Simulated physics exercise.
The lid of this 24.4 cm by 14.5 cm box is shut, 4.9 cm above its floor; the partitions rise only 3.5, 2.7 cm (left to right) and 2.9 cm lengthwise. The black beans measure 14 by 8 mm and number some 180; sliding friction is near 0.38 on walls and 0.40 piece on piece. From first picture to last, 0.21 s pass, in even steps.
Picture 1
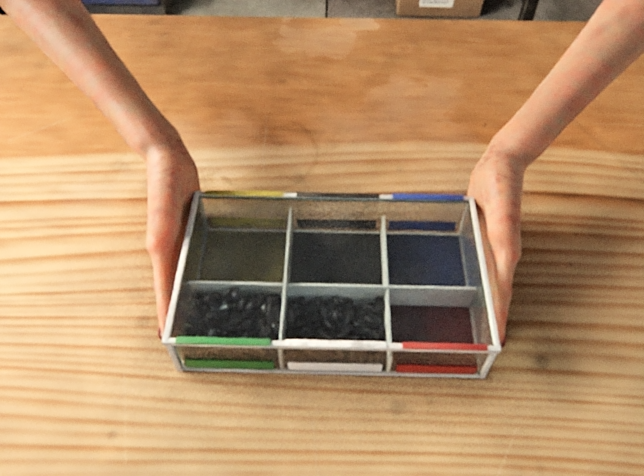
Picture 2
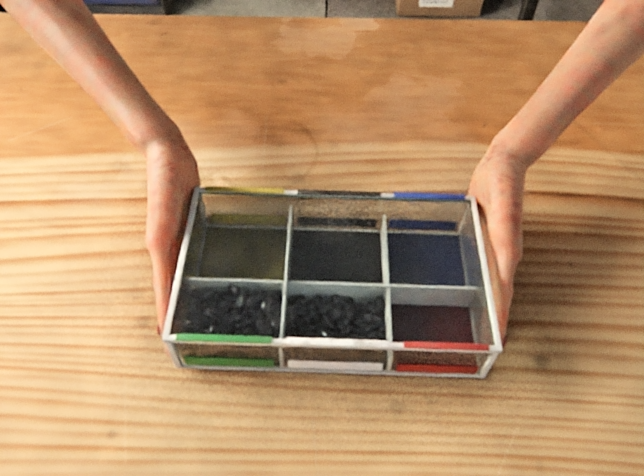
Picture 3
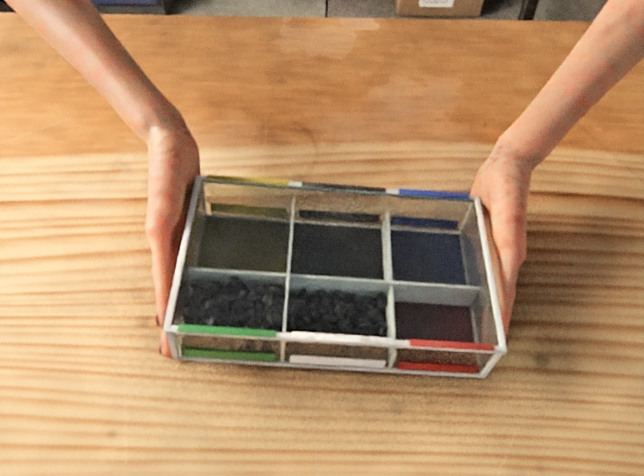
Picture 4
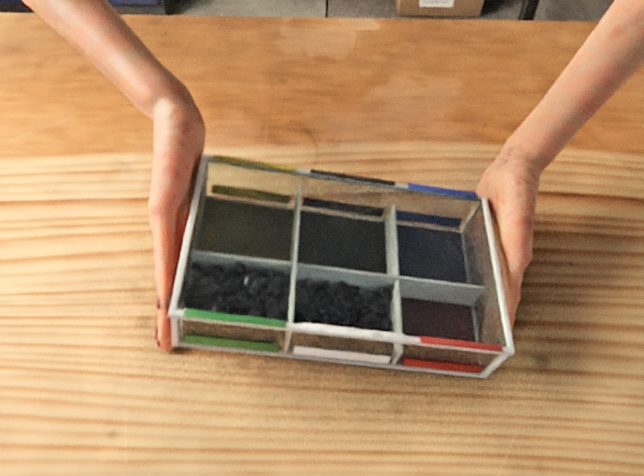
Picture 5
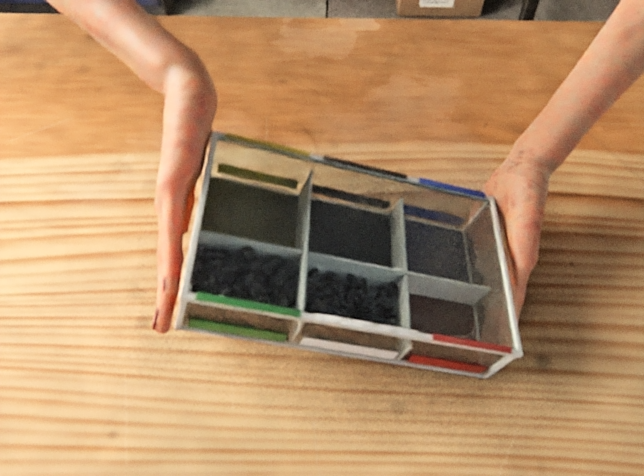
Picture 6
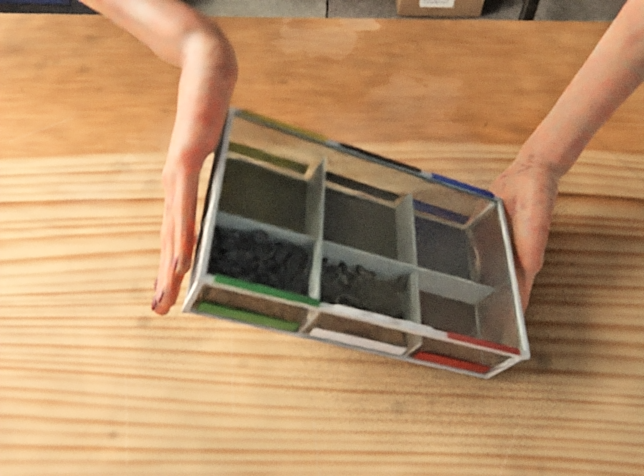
On a pale wooden tabletop seen from above at an angle, with grey shapes and part of a cardboard box along the far edge, the camera stays still. Two hands hold a clear-sided box of six compartments, with black beans in the front left and front middle ones, above green and white strips, beside red. The hands keep it level at first, then the left hand rises, tilting the box steadily down toward the right.
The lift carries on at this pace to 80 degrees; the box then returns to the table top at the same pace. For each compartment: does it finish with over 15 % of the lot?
Red above, blue below, green above, yellow below, white above, black below.
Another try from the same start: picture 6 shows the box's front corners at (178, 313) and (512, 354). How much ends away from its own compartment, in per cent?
In that case some 20 per cent.
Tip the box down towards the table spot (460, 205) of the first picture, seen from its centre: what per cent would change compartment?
Some 50 per cent.
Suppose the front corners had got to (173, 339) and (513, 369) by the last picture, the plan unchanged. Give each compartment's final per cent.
Red 5; blue 0; green 60; yellow 0; white 35; black 0.
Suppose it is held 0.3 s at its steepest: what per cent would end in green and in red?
In that case green 55; red 25.
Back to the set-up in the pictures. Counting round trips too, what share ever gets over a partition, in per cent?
Some 30 per cent.
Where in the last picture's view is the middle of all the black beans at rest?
Near (279, 332).
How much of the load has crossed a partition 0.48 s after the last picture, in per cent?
Some 15 per cent.
Then, 0.48 s after the last picture, tilt 78 degrees; red 10 %, green 60 %, white 30 %.
Then, 0.79 s after the last picture, tilt 32 degrees; red 25 %, green 55 %, white 20 %.
Then, 1.20 s after the last picture, tilt 0 degrees; red 25 %, green 55 %, white 20 %.
In the end, red 25 %, blue 0 %, green 55 %, yellow 0 %, white 20 %, black 0 %.
